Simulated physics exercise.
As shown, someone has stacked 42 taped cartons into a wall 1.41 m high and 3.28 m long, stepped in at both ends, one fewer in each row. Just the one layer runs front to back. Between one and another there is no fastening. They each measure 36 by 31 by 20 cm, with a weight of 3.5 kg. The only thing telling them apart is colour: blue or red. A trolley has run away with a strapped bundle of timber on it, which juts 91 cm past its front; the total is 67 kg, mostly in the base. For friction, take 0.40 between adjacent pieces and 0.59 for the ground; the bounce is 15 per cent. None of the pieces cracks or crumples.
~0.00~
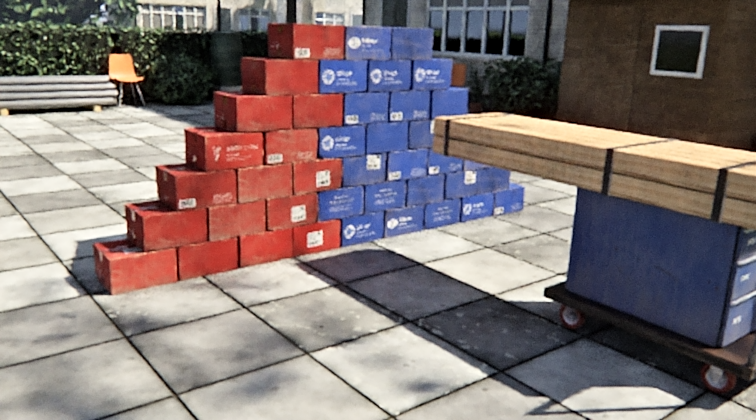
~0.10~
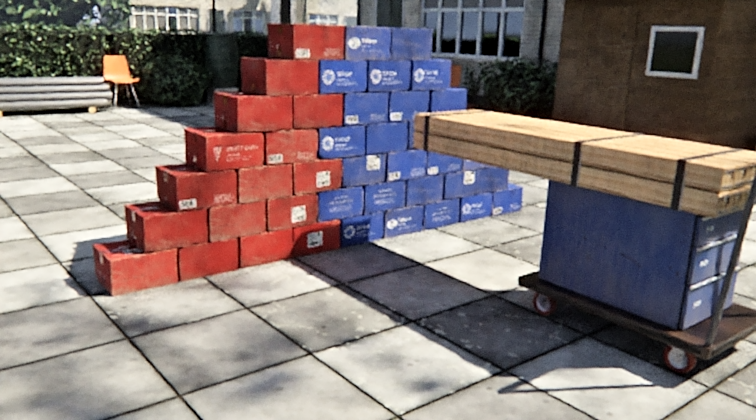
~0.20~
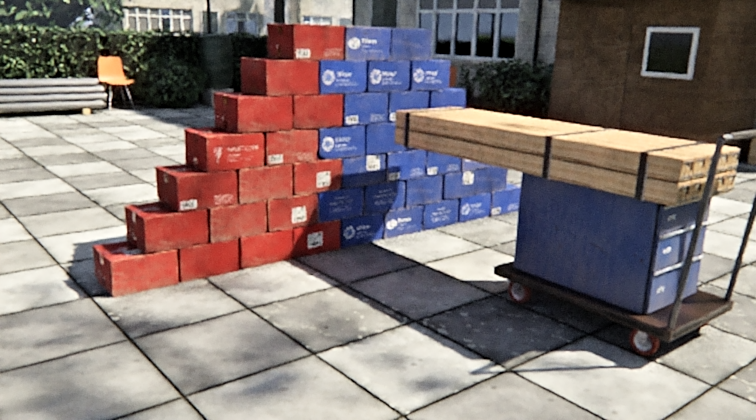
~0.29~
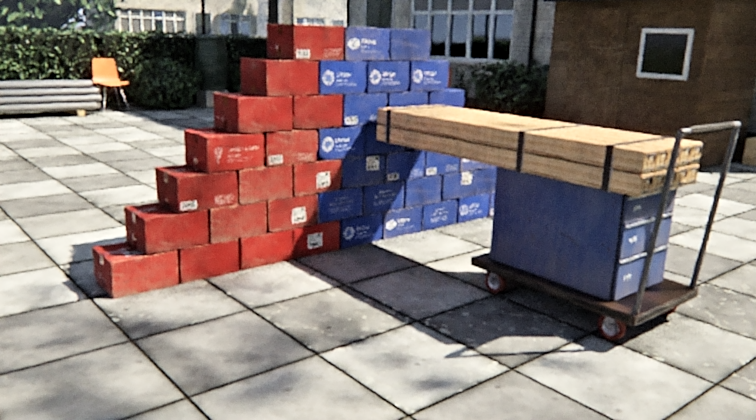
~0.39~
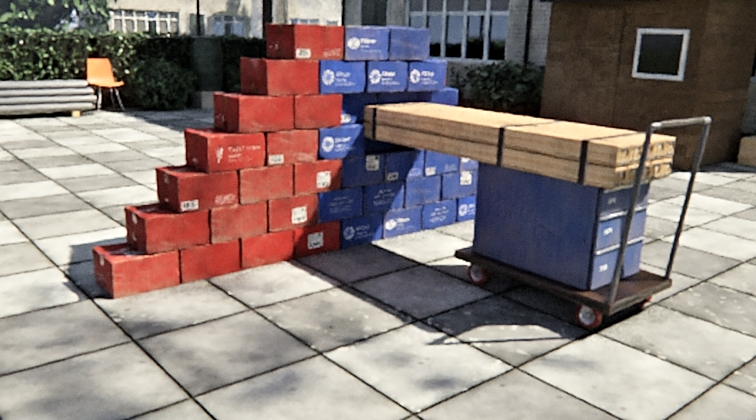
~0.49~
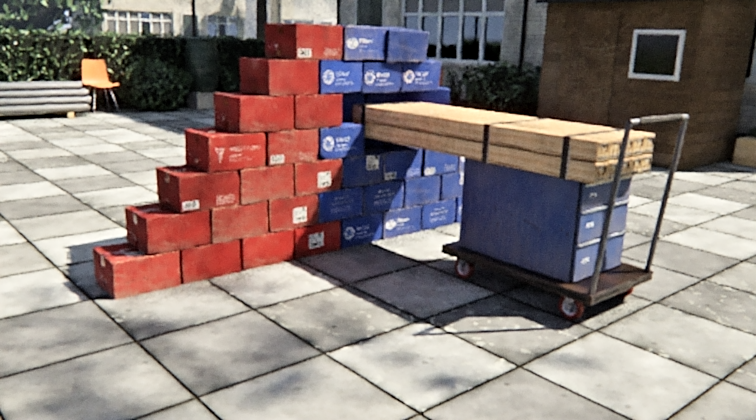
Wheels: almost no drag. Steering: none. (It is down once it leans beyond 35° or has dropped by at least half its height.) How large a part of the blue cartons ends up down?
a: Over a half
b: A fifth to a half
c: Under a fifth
A fifth to a half (b).
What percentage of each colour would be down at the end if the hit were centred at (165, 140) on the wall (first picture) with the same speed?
The blue ones would be 0 per cent down and the red ones 0 per cent.
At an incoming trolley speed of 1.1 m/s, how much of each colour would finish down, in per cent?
Blue 40%, red 10%.
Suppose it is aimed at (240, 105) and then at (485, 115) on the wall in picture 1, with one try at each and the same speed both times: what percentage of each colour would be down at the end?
For blue it's 0 then 10 per cent, for red 20 then 0 per cent.
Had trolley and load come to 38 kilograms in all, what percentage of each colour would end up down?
Share down - blue: 40; red: 10 (per cent).
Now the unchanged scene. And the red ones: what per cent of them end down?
Red: 0 per cent.
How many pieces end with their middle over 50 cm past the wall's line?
Roughly 8 pieces in all.
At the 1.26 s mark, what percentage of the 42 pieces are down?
20 %.
By 0.76 s, load 45 cm past the wall's line, still rolling; 3 of the 26 blue cartons down (3 of 42 in all colours); top blue carton moved 15 cm; top red carton moved 57 mm.
By 1.26 s, load 79 cm past the wall's line, still rolling; 9 of the 26 blue cartons down (9 of 42 in all colours); top blue carton on its side; top red carton moved 56 mm.
When it is over (2.3 s), load 94 cm past the wall's line, stopped; 10 of the 26 blue cartons down (10 of 42 in all colours); top blue carton on its side; top red carton moved 56 mm. That is 38 per cent. In pixels of the last frame, middles, top blue carton near (344, 74), top red carton near (299, 41).
